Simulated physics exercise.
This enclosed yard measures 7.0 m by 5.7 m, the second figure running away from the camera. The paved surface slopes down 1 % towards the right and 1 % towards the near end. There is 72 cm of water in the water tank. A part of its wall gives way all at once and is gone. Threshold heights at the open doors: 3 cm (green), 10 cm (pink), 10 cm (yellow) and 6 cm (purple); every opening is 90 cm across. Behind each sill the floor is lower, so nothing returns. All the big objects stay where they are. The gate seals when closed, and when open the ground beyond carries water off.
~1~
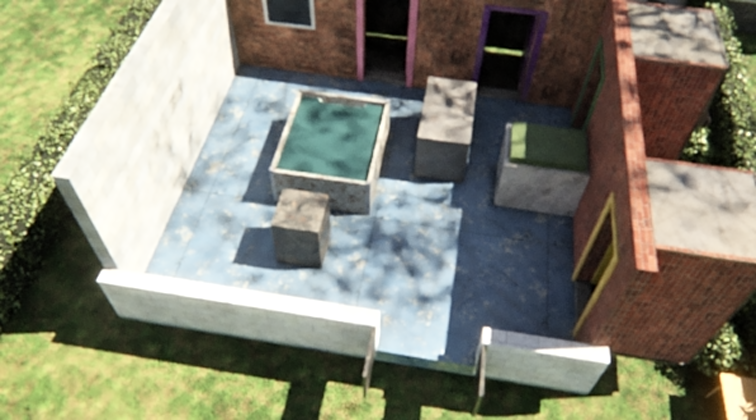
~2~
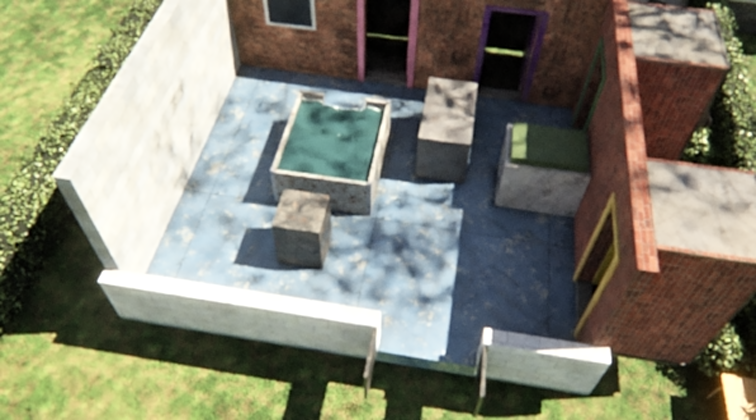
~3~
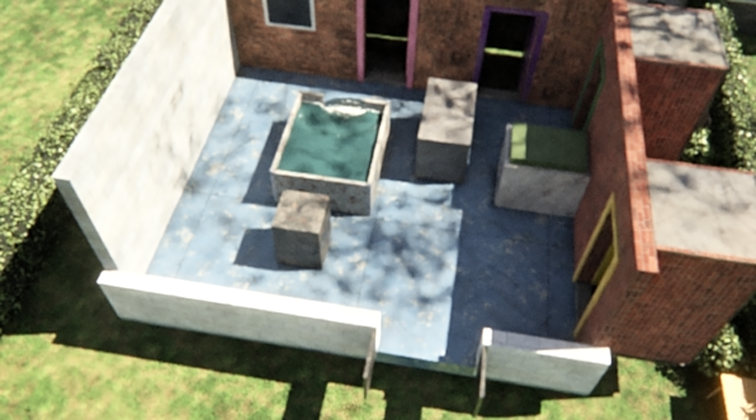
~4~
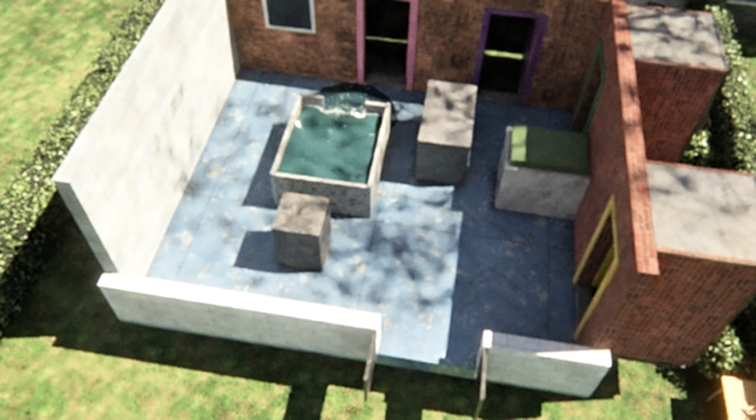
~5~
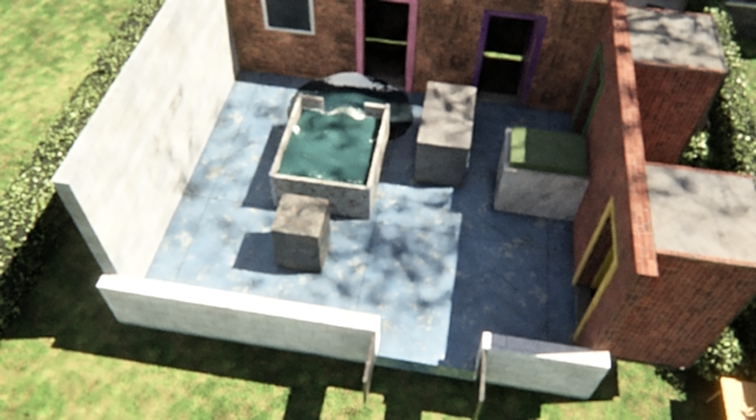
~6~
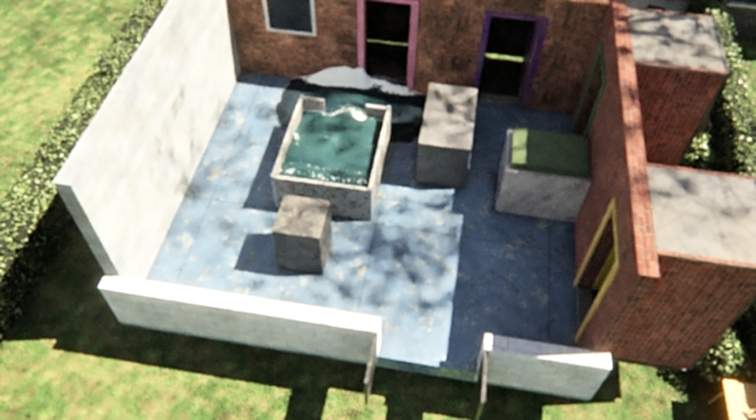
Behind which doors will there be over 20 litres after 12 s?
Door by door: At the green door it goes over the limit; at the pink door it exceeds the limit; at the yellow door it stays under the limit; at the purple door it does not reach the limit.
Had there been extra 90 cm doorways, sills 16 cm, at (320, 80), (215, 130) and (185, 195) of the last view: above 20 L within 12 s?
In that order: Above, under, not over.
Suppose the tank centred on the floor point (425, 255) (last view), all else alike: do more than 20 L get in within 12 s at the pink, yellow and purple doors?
Against that limit: Pink not over, yellow below, purple past it.
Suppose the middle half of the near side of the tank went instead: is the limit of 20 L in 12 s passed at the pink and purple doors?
Then: Pink under, purple under.
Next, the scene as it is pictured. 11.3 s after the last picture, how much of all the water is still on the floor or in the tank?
Roughly 72 in a hundred.
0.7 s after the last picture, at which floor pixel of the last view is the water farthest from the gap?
Near (505, 108).
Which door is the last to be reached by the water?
Last comes the yellow one.
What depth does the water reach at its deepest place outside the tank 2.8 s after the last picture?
Roughly 26 cm.
Then, 0.7 s after the last picture water covers 15 % of the floor and is deepest (39 cm) near (349, 88); green door not reached, pink door 31 cm at the sill, 82 L in, yellow door not reached, purple door 2 cm at the sill, 0 L in.
Then, 1.5 s after the last picture water covers 25 % of the floor and is deepest (32 cm) near (349, 88); green door not reached, pink door 27 cm at the sill, 187 L in, yellow door not reached, purple door 5 cm at the sill, 0 L in.
Then, 2.8 s after the last picture water covers 40 % of the floor and is deepest (26 cm) near (349, 88); green door 12 cm at the sill, 39 L in, pink door 22 cm at the sill, 269 L in, yellow door not reached, purple door 3 cm at the sill, 0 L in.
Then, 6.3 s after the last picture water covers 65 % of the floor and is deepest (14 cm) near (569, 176); green door 10 cm at the sill, 162 L in, pink door 12 cm at the sill, 337 L in, yellow door not reached, purple door 5 cm at the sill, 0 L in.
Then, 11.3 s after the last picture water covers 90 % of the floor and is deepest (12 cm) near (569, 176); green door 9 cm at the sill, 274 L in, pink door 5 cm at the sill, 339 L in, yellow door 9 cm at the sill, 0 L in, purple door 7 cm at the sill, 2 L in.
